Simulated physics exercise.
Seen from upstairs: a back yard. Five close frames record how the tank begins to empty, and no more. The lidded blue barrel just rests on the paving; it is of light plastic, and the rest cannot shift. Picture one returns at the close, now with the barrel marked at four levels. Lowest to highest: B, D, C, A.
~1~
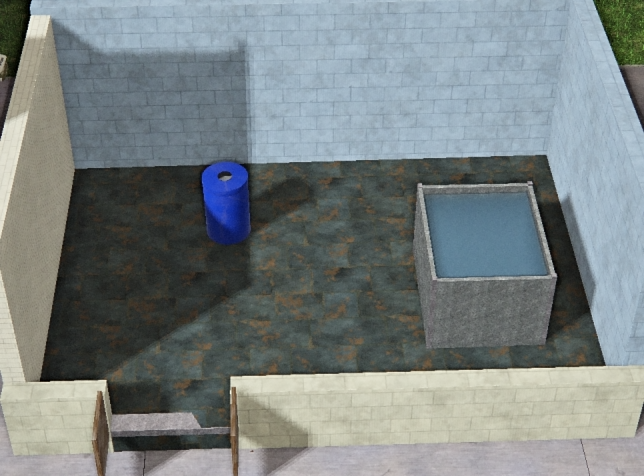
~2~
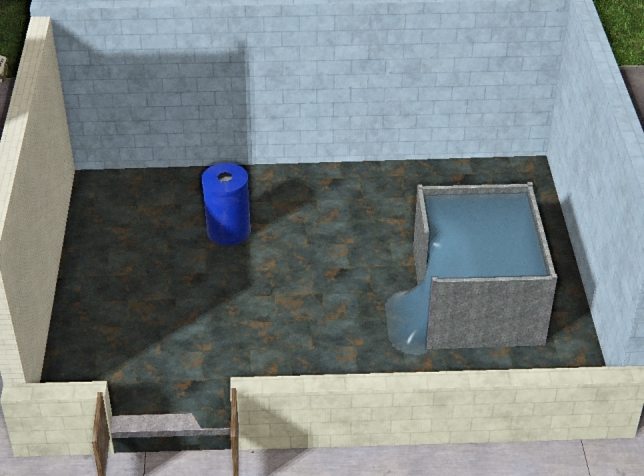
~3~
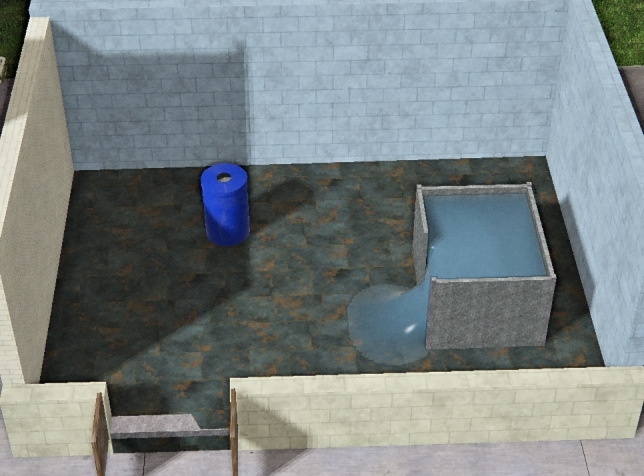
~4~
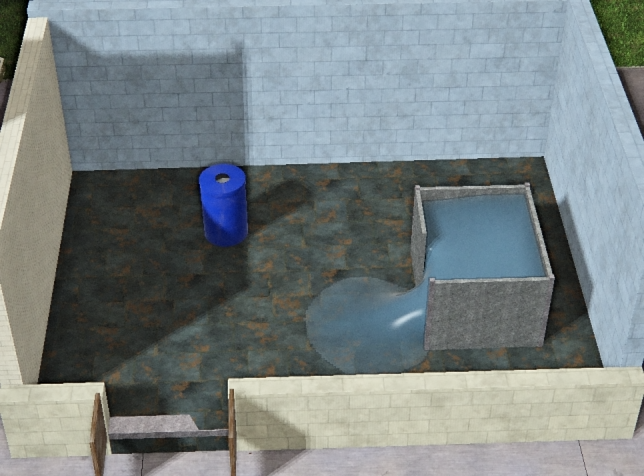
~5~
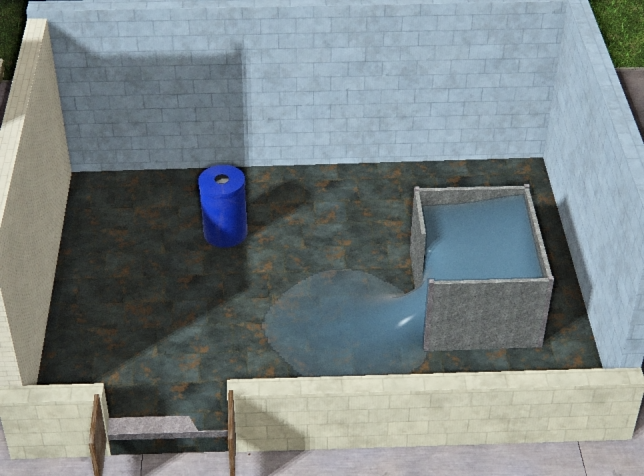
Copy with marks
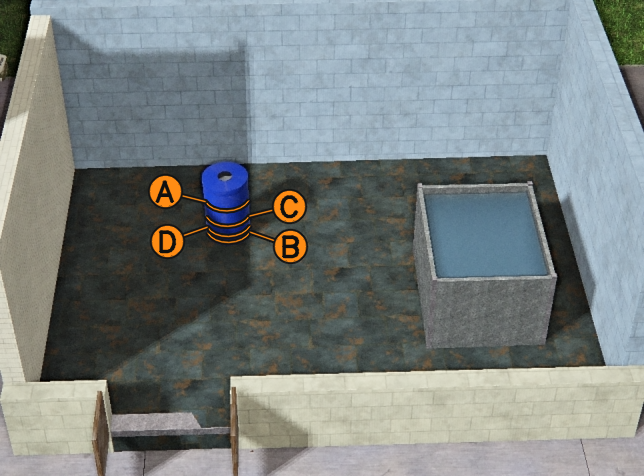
At first, a square stone tank full of water stands at the right of a walled yard, with a blue barrel farther left on dry, dark paving. Water then pours out of the tank's left side onto the ground, and the puddle spreads steadily leftward while the barrel stays upright.
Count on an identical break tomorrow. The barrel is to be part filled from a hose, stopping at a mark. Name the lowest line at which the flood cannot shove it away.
D is the one.
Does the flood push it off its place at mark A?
No, that is safe.
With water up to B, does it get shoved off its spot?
Yes, it does.
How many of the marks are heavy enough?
Three.
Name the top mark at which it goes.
Here it is mark B.
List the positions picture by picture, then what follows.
Lid of the blue barrel at (226, 176); tank full, its middle at (484, 235); open gate at (169, 381), in the first frame.
In the second frame, 2 % of the ground wet, in view closest to the barrel at (397, 298).
In the third frame, 4 % of the ground wet, in view closest to the barrel at (368, 290).
In the fourth frame, 7 % of the ground wet, in view closest to the barrel at (320, 300).
Lid of the blue barrel at (222, 179); 10 % of the ground wet, in view closest to the barrel at (307, 282), in the fifth frame.
On the marked copy, A at (226, 210); B at (228, 242); C at (227, 226); D at (228, 236); from the bottom up B, D, C, A.
For mark A, it does not move.
For mark B, it is pushed about 3 times its own width away.
For mark C, it does not move.
For mark D, it does not move.
